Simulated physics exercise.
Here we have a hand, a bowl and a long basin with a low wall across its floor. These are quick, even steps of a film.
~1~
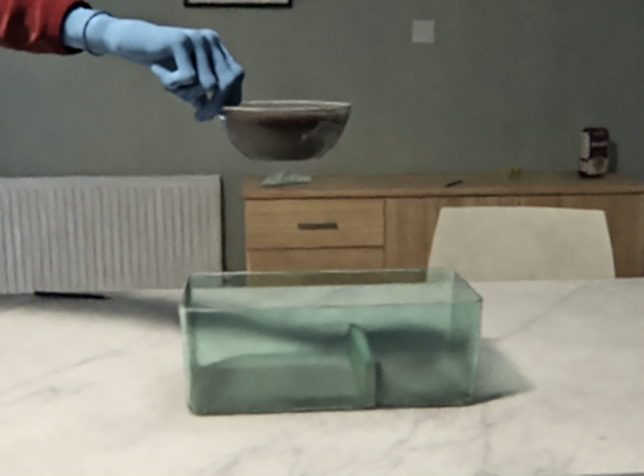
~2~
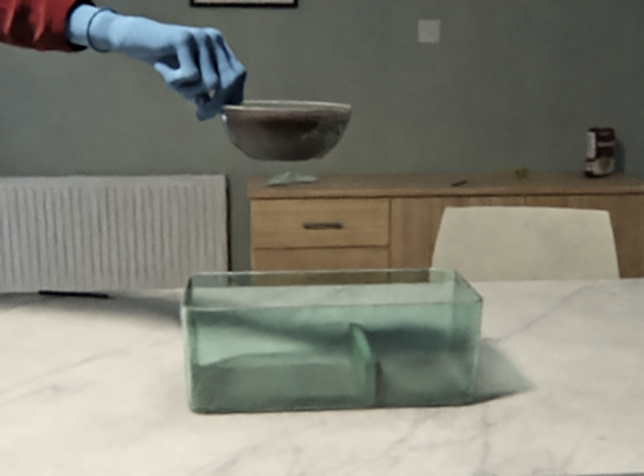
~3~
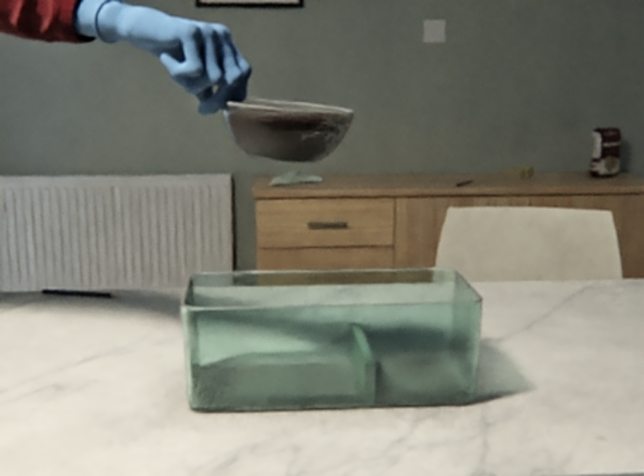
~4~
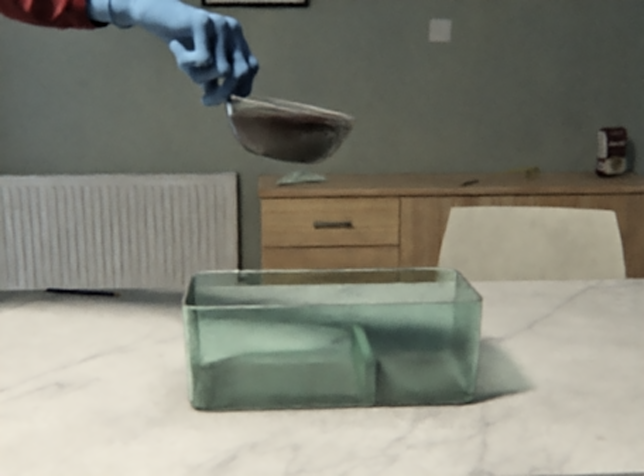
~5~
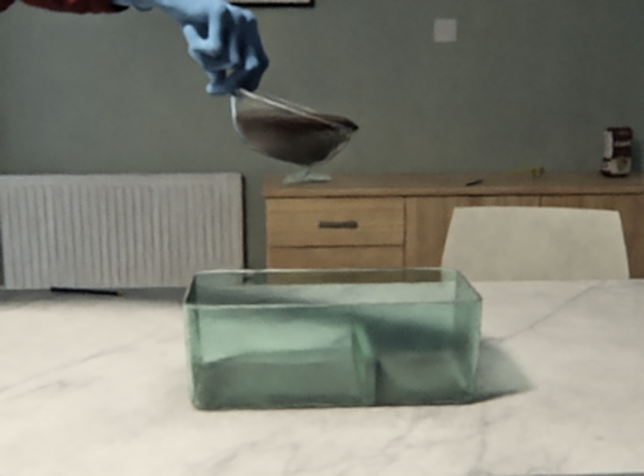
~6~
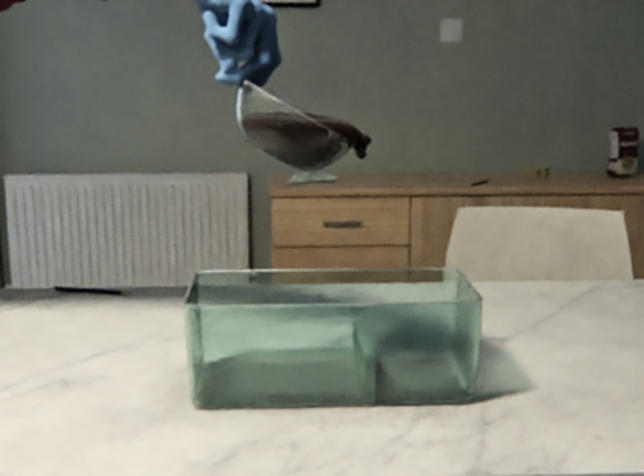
Blue-gloved hand tilting a glass bowl of dark liquid rightward above a long clear basin, the liquid reaching the lowered rim.
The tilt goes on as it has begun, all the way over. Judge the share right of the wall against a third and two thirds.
In the end over two thirds is right of the wall.
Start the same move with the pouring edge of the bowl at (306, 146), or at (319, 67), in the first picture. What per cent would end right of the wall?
Near 40 % and 70 %.
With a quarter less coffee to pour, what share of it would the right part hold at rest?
Roughly 85 in a hundred.
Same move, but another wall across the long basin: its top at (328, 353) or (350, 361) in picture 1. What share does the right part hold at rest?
The first gives 90 %, the second 75 %.
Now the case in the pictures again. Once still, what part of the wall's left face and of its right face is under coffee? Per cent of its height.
Left: 0 %. Right: 50 %.
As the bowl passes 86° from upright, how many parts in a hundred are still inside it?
Near 10 %.
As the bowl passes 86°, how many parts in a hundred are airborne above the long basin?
It comes to 45 per cent or so.
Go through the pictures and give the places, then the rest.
It leans 0°; its right rim is at (349, 107); the coffee meets the walls at (222, 114) and (345, 113); the long basin's rim runs from (184, 293) to (468, 286); the wall's top is at (361, 342), in the first frame.
It leans 1°; its right rim is at (351, 109); the coffee meets the walls at (223, 113) and (346, 114), in the second frame.
It leans 5°; its right rim is at (352, 113); the coffee meets the walls at (226, 112) and (348, 117), in the third frame.
It leans 11°; its right rim is at (354, 121); the coffee meets the walls at (231, 111) and (351, 118), in the fourth frame.
It leans 20°; its right rim is at (355, 131); the coffee meets the walls at (235, 112) and (352, 124); 3 per cent is over the edge, in the fifth frame.
It leans 30°; its right rim is at (354, 143); the coffee meets the walls at (240, 116) and (346, 130); 11 per cent is over the edge, in the sixth frame.
A moment on, the bowl is tipped on its side and 10 per cent is still to pour, 0 is left of the wall and 45 right of it.
Next, the bowl is tipped right over and 0 per cent is still to pour, 10 is left of the wall and 85 right of it.
Then the bowl is tipped right over and 0 per cent is still to pour, 14 is left of the wall and 85 right of it.
Later the bowl is tipped right over and 0 per cent is still to pour, 14 is left of the wall and 85 right of it.
Finally, 14 per cent lies left of the wall, 84 right of it and 2 outside.
